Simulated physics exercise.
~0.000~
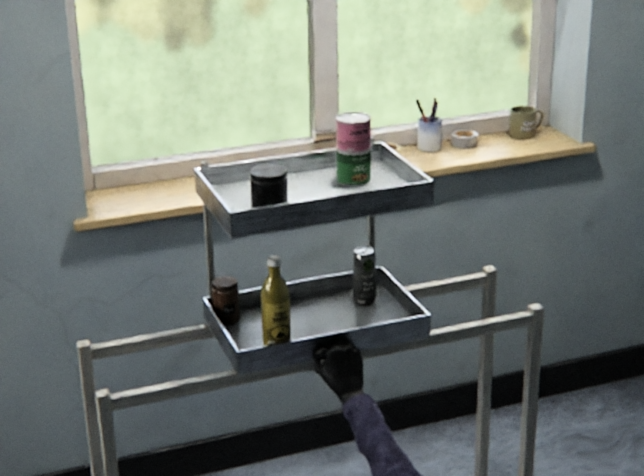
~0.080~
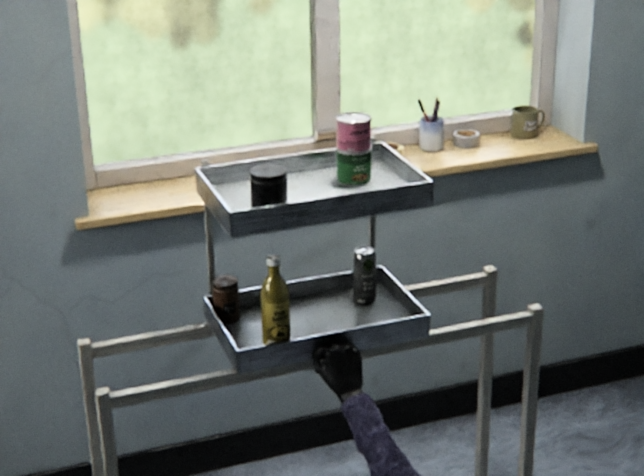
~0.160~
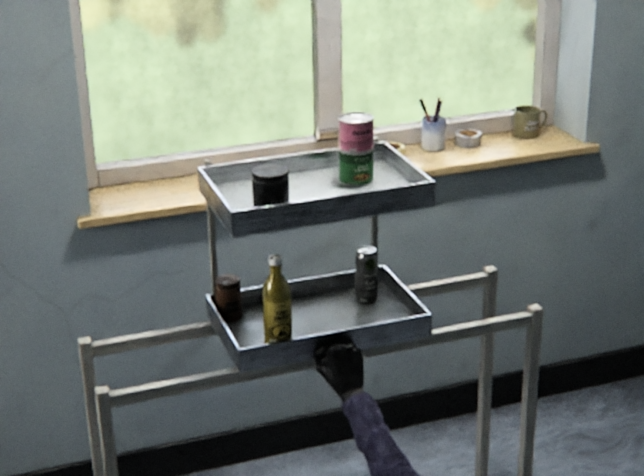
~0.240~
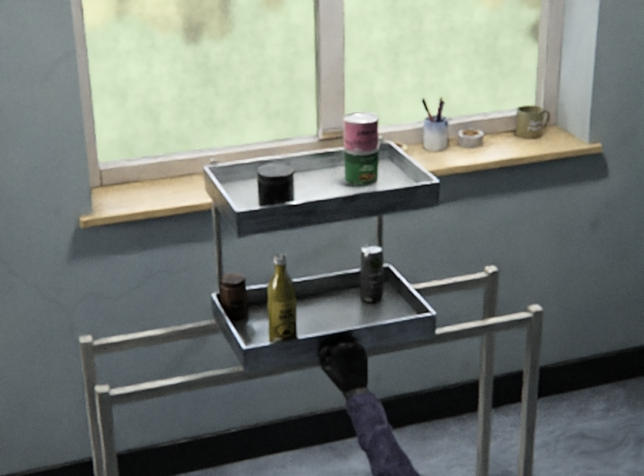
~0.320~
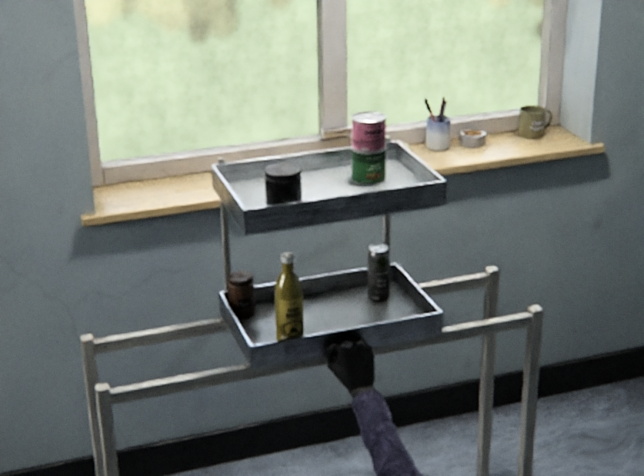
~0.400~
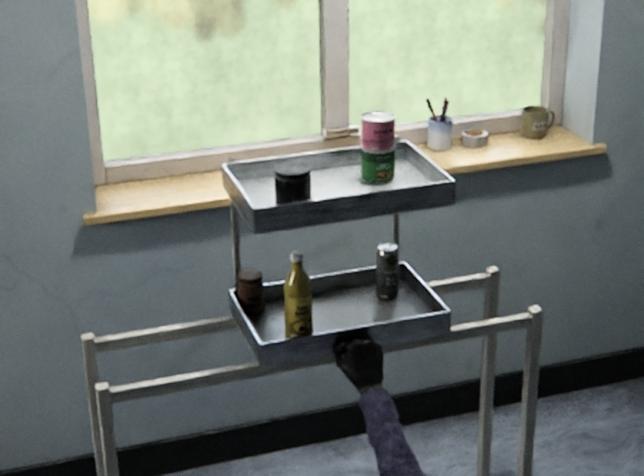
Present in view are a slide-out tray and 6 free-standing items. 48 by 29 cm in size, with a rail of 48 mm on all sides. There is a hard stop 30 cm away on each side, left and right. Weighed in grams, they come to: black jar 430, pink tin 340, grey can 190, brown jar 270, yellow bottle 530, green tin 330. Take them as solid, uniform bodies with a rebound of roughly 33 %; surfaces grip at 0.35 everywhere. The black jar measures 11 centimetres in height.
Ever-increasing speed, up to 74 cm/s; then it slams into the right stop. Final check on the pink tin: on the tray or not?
It is left on the tray.
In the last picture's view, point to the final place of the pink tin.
It stops at about (496, 116).
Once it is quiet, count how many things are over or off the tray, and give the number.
1.
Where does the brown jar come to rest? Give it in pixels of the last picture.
Roughly at (363, 275) in the last picture.
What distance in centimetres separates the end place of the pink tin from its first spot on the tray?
Displacement: Approx. 8 cm.
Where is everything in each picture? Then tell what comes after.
In the first picture, tray midway; pink tin (354, 133); black jar (269, 192).
In the second picture, tray midway; brown jar (226, 299); yellow bottle (275, 304).
In the third picture, tray has slid 1 cm right; green tin (356, 164); black jar (271, 192).
In the fourth picture, tray has slid 2 cm right; grey can (372, 275); brown jar (234, 297).
In the fifth picture, tray has slid 4 cm right; yellow bottle (289, 301); green tin (369, 163).
In the sixth picture, tray has slid 6 cm right; pink tin (378, 131); black jar (293, 189).
By 0.90 s, tray has slid 30 cm right; pink tin 4 cm from its spot near (481, 118); yellow bottle 4 cm from its spot; brown jar 4 cm from its spot.
By 1.00 s, tray has slid 30 cm right; pink tin 7 cm from its spot near (494, 117); yellow bottle tilted 12°; black jar 7 cm from its spot.
By 1.40 s, tray has slid 30 cm right; pink tin 8 cm from its spot near (496, 116); yellow bottle on its side; black jar 7 cm from its spot.
When it is over (2.2 s), lying over on the tray, yellow bottle; not toppled but over 5 cm from the start, black jar, pink tin, brown jar and green tin; the last one within 5 cm of the start. In the last view, pink tin near (496, 116).
